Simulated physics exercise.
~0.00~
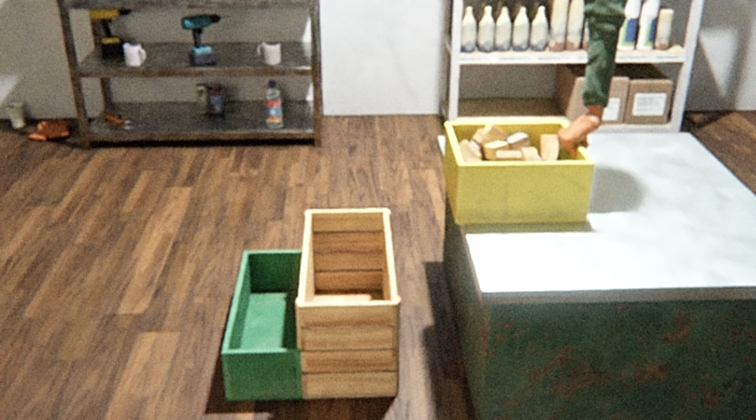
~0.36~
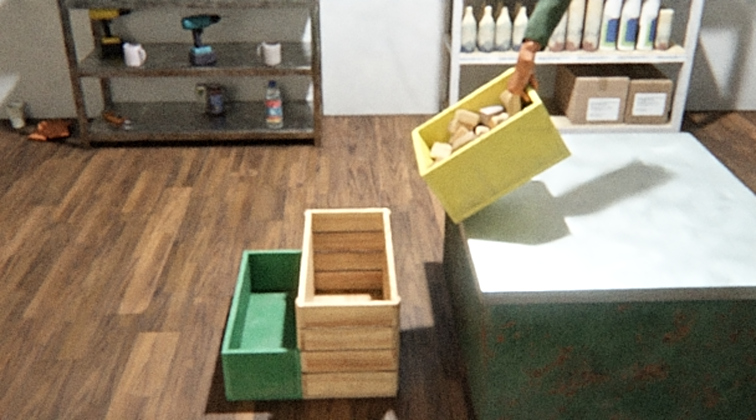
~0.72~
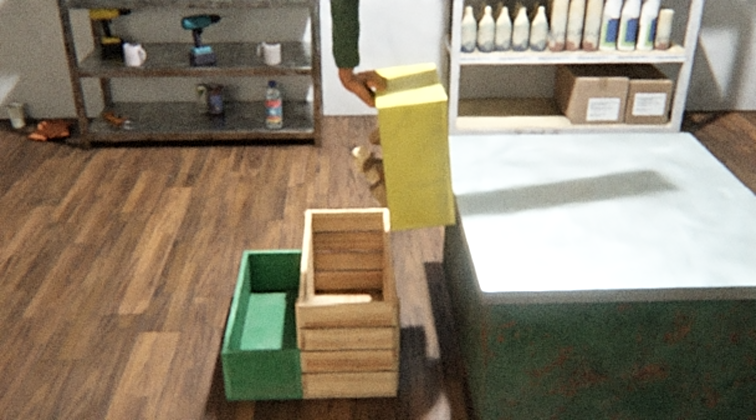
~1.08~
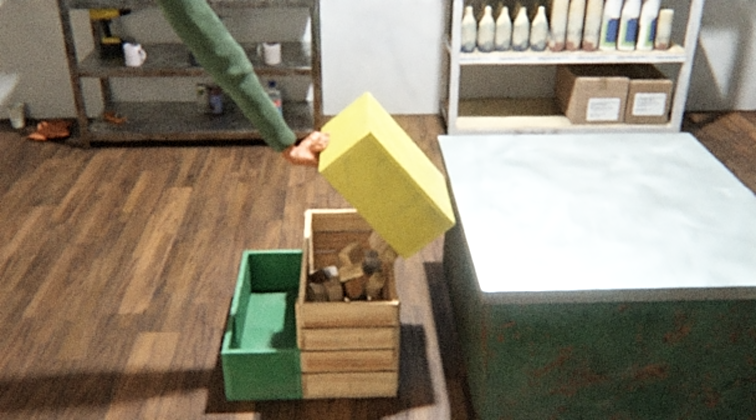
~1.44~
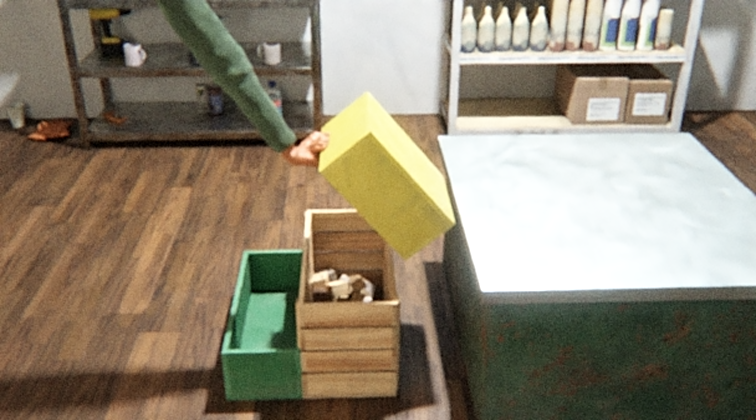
A hand in a green sleeve grips a bright yellow crate of wooden blocks on a pale-topped bench at the right of a workshop, seen from slightly above. On the plank floor to the left stand a tall wooden bin and, beside it, a lower green box, with shelves of tools and bottles behind. The arm lifts the crate, tilts it leftward and carries it off the bench. As it tips past upright, blocks begin to spill, then tumble into the wooden bin. The crate ends held still, mouth down, with blocks visible in the bin and none in the green box.
